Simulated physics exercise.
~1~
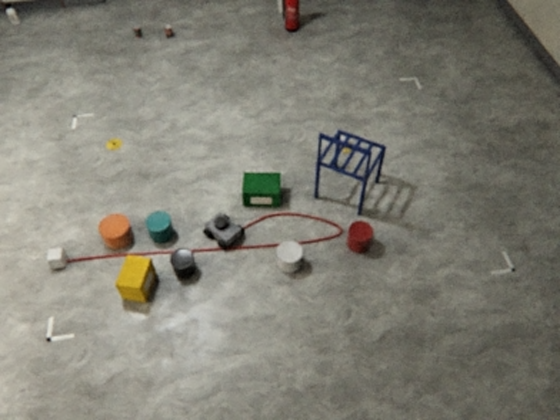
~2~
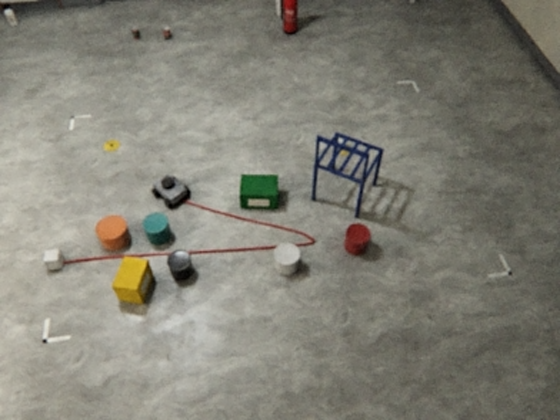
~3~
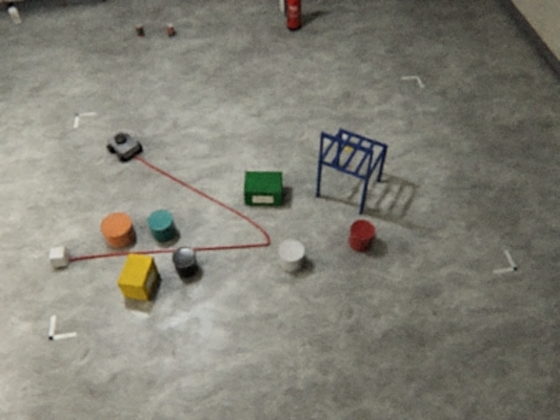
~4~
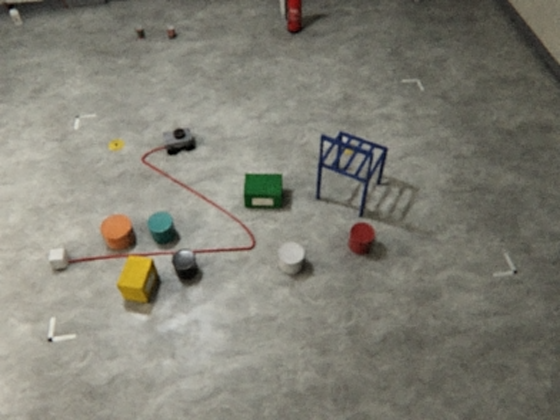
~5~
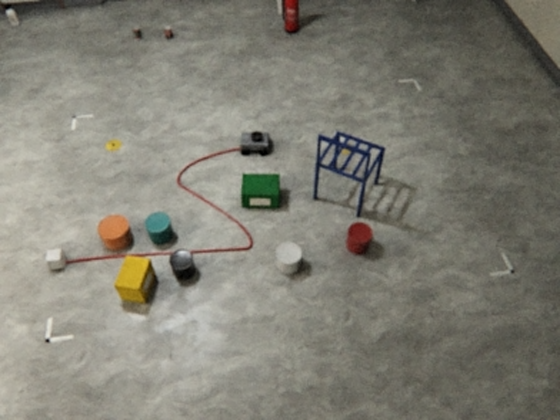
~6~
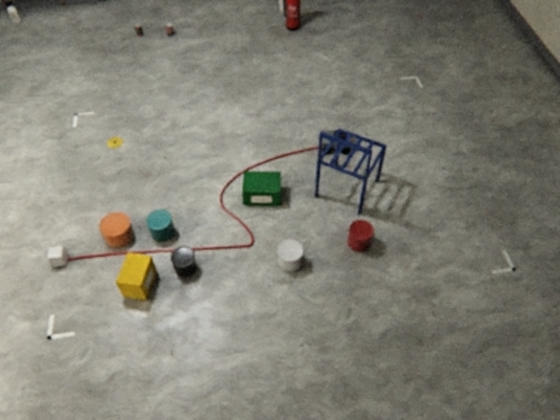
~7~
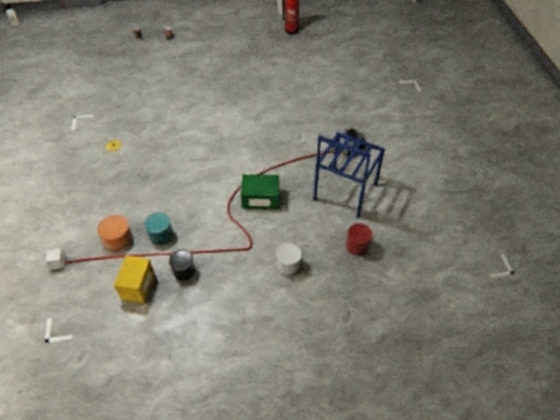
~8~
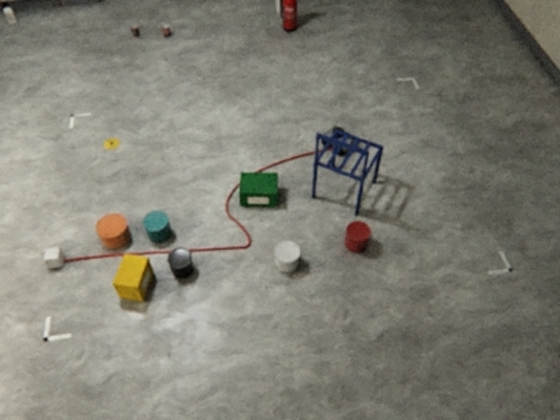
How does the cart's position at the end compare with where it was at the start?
The cart starts among the buckets, just right of the teal one, and ends farther up and to the right, at the blue frame.
